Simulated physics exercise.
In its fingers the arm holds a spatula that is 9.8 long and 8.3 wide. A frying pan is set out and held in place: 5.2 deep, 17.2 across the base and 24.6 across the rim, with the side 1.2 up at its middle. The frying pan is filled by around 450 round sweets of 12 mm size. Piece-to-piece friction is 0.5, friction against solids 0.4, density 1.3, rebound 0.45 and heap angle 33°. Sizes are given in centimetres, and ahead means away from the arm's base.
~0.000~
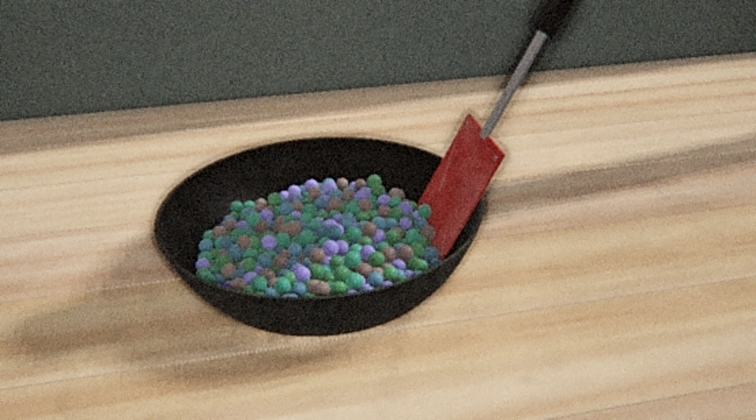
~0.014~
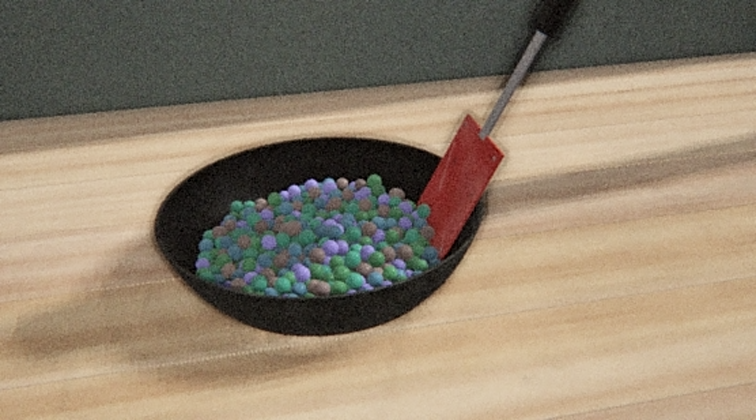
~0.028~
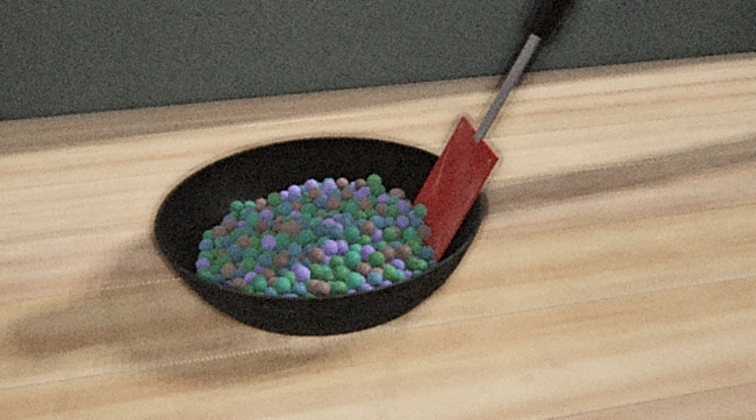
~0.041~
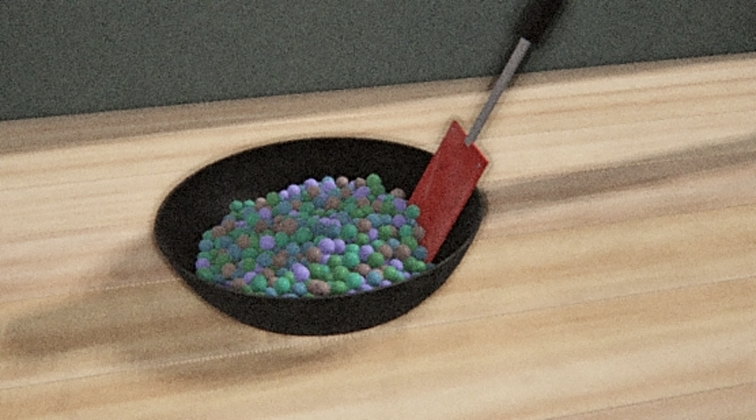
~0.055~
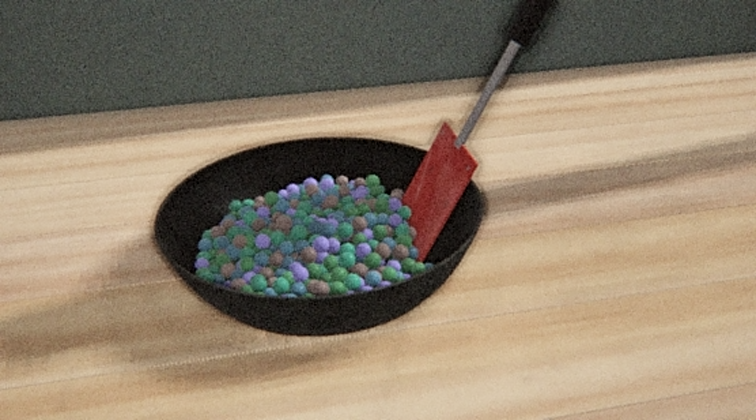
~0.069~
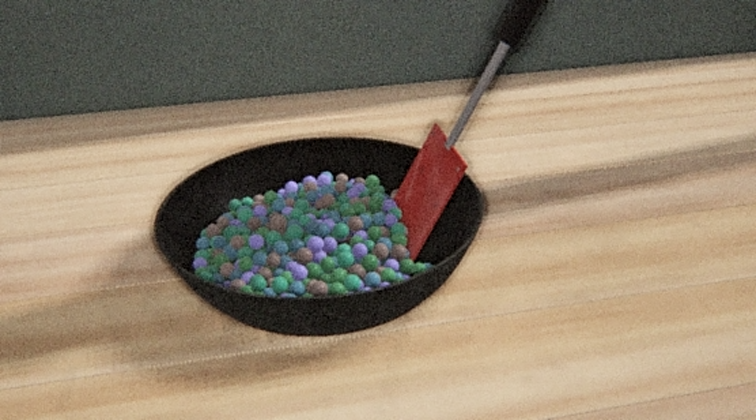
A black frying pan of small coloured balls sitting on a wooden surface as a red spatula slides left, pushing into the pile.
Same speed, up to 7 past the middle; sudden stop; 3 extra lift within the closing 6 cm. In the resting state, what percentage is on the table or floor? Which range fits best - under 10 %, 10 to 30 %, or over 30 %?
The range that fits: Under 10 %.
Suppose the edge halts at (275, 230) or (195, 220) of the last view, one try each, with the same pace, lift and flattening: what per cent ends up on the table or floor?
About 0 and 30 per cent.
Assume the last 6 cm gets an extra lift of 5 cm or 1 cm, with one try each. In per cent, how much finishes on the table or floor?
Result, in order: Approx. 10 % and 5 %.
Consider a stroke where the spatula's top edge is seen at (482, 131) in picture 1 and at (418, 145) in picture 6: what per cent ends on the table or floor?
20 %.
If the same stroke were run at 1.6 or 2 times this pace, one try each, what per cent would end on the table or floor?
Some 15 and 20 per cent.
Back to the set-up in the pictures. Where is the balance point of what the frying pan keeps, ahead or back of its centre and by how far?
Roughly 4.0 centimetres ahead.
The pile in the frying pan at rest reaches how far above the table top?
It reaches about 6.0 cm.
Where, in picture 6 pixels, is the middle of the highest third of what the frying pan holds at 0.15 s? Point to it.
Around (299, 232).
After 0.15 s, sloping 62°, highest piece 5 above the table; 450 in the frying pan.
After 0.23 s, sloping 62°, highest piece 6 above the table; 450 in the frying pan.
After 0.47 s, sloping 62°, highest piece 6 above the table; 422 in the frying pan, 21 on the table or floor, 7 on the blade or in flight.
After 1.52 s, sloping 62°, highest piece 6 above the table; 421 in the frying pan, 29 on the table or floor.
At rest, 421 in the frying pan, 29 on the table or floor. That is 6 % on the table or floor.
